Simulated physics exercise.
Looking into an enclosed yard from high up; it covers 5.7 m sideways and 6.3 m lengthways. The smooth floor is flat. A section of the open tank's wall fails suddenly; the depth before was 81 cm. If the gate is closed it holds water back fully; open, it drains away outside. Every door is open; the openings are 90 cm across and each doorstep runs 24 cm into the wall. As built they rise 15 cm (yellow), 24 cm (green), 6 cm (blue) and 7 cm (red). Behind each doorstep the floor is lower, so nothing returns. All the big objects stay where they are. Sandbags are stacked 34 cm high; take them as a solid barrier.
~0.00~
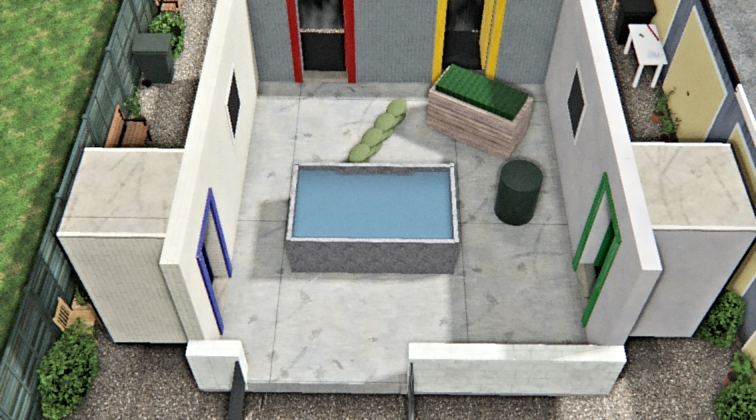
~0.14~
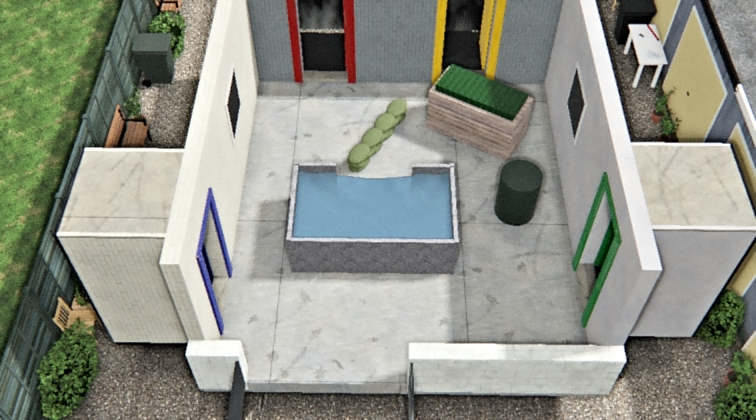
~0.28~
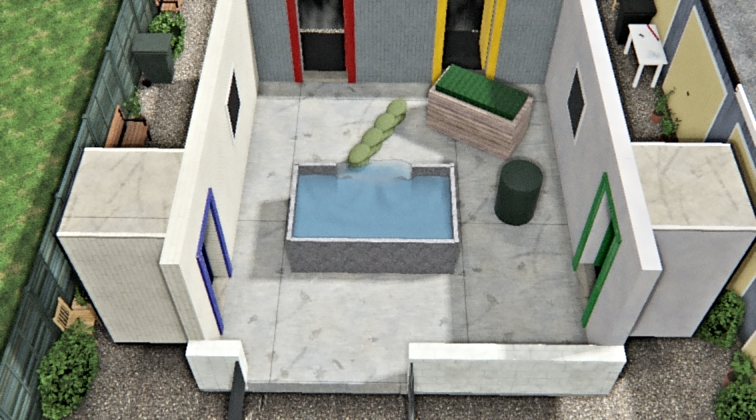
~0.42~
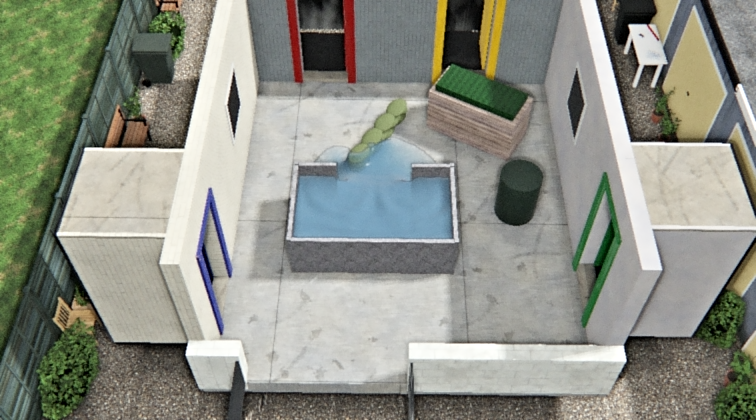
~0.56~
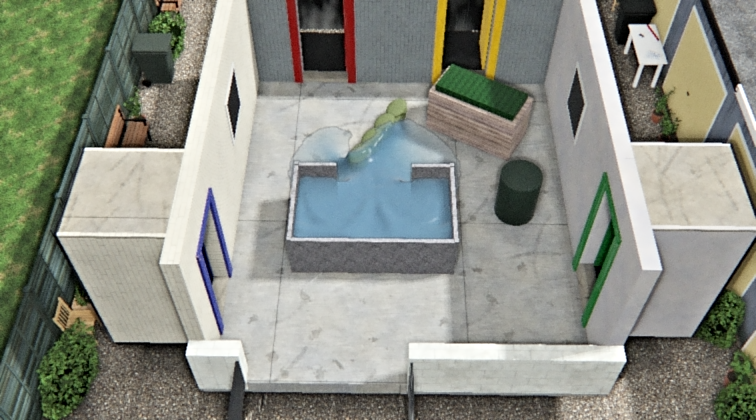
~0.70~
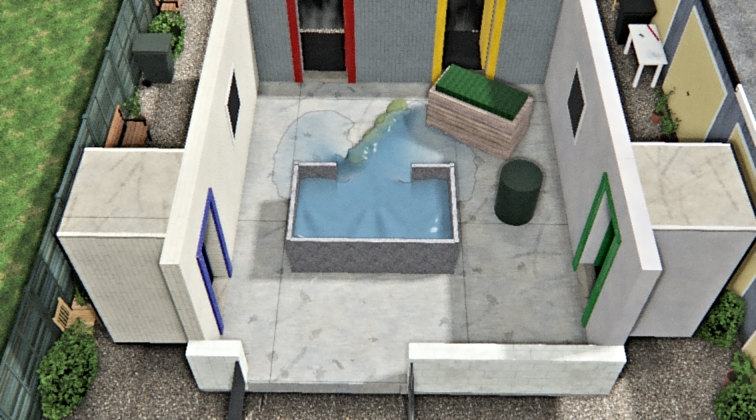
Water broke out through the far wall of an open tank in a walled yard, then spread across the pale floor, around the green bushes and out to both sides, while the tank's level dropped slightly.
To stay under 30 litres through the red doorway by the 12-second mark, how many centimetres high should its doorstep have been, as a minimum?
At least 14.5 cm or so.
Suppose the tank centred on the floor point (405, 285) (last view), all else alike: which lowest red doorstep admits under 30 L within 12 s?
Some 10.0 cm.
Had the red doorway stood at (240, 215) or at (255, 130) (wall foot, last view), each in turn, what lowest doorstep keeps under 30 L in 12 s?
Roughly 7.5 and 14.5 cm.
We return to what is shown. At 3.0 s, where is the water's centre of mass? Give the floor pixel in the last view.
Around (389, 182).
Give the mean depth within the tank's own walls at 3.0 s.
About 30 cm.
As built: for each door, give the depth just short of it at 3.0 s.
Depths in cm: Yellow 16, green 3, blue 0, red 16.
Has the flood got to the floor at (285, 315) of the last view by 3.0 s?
It is still dry.
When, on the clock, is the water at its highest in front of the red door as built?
Around 2.4 s.
After 1.4 s water covers 35 % of the floor, deepest (59 cm) near (433, 135); 3 cm at the red door, 0 litres in over its 7 cm doorstep.
After 3.0 s water covers 60 % of the floor, deepest (34 cm) near (433, 135); 16 cm at the red door, 45 litres in over its 7 cm doorstep.
After 12.0 s water covers 95 % of the floor, deepest (12 cm) near (218, 356); 8 cm at the red door, 155 litres in over its 7 cm doorstep.
At the red door as built, the water arrived by 1.1 s and peaked near 19 cm at 2.4 s.
Run again over the same 12 s with other heights there, 52 litres in over 12 cm, 22 litres over 16 cm. The limit of 30 litres is kept from about 14.5 cm up.
